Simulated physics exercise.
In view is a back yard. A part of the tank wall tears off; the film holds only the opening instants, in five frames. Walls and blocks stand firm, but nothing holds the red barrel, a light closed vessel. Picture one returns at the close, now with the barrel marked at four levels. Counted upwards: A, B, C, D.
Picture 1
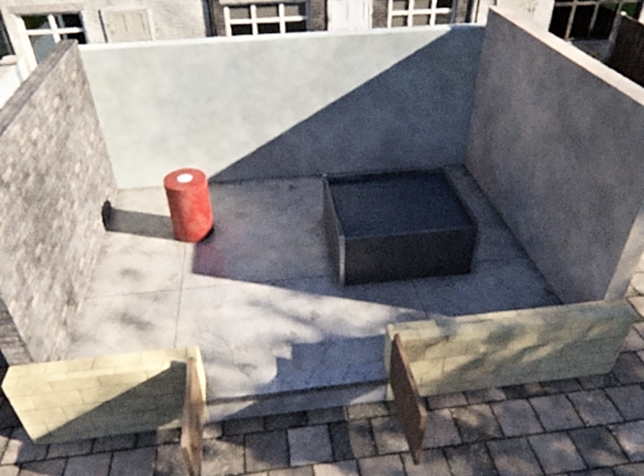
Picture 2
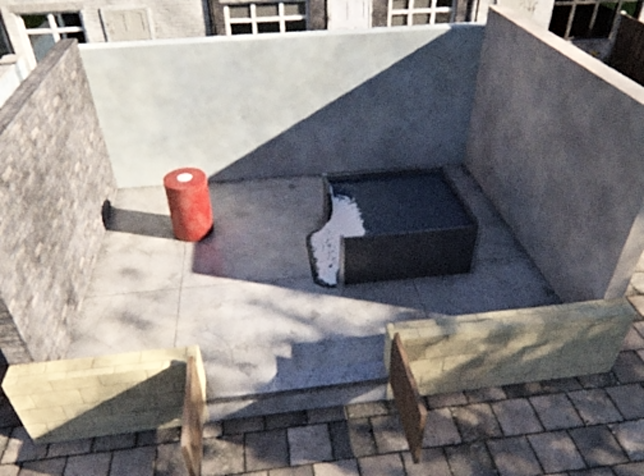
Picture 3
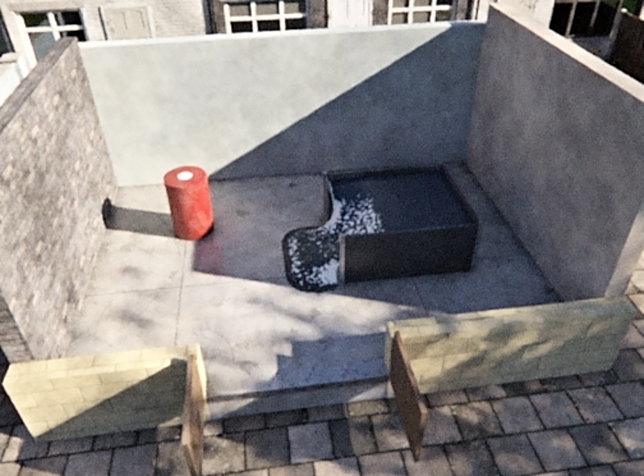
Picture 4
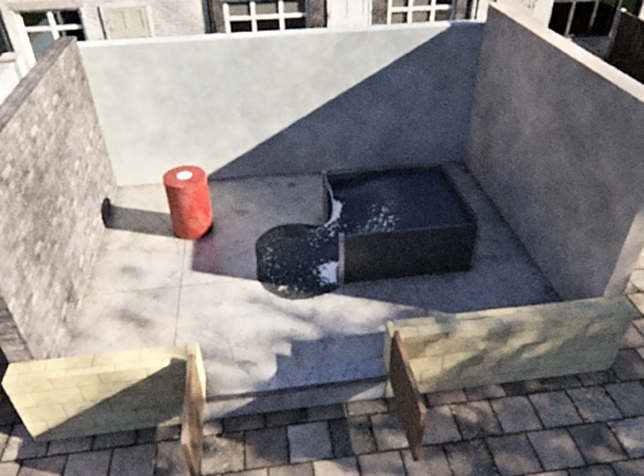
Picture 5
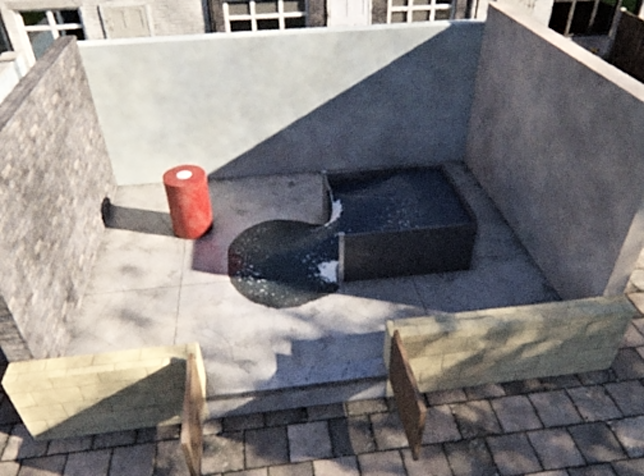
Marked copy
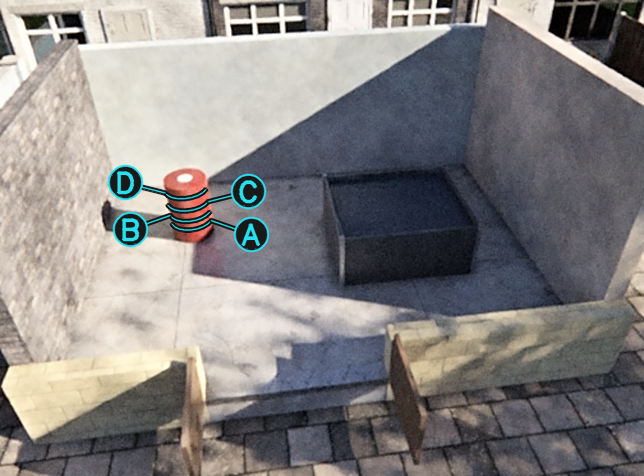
A walled back yard with pale and grey walls and a stone floor is seen from above at a steady angle, with cobbles in front and house windows behind. A large dark tank filled with dark water sits right of centre, a red barrel stands to the left, and low yellowish walls flank a front opening. Water pours from the tank's left side, foaming white, and spreads leftward across the floor in a widening dark, rounded pool.
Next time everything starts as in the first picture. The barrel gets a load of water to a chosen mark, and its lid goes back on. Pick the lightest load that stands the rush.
Mark A just does it.
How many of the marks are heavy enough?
All of the four.
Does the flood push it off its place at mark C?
No, not at all.
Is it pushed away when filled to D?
No, not at all.
On the marked copy, A at (190, 230); B at (189, 221); C at (187, 210); D at (184, 198); from the bottom up A, B, C, D.
With A, it does not move.
With B, it does not move.
With C, it does not move.
With D, it does not move.
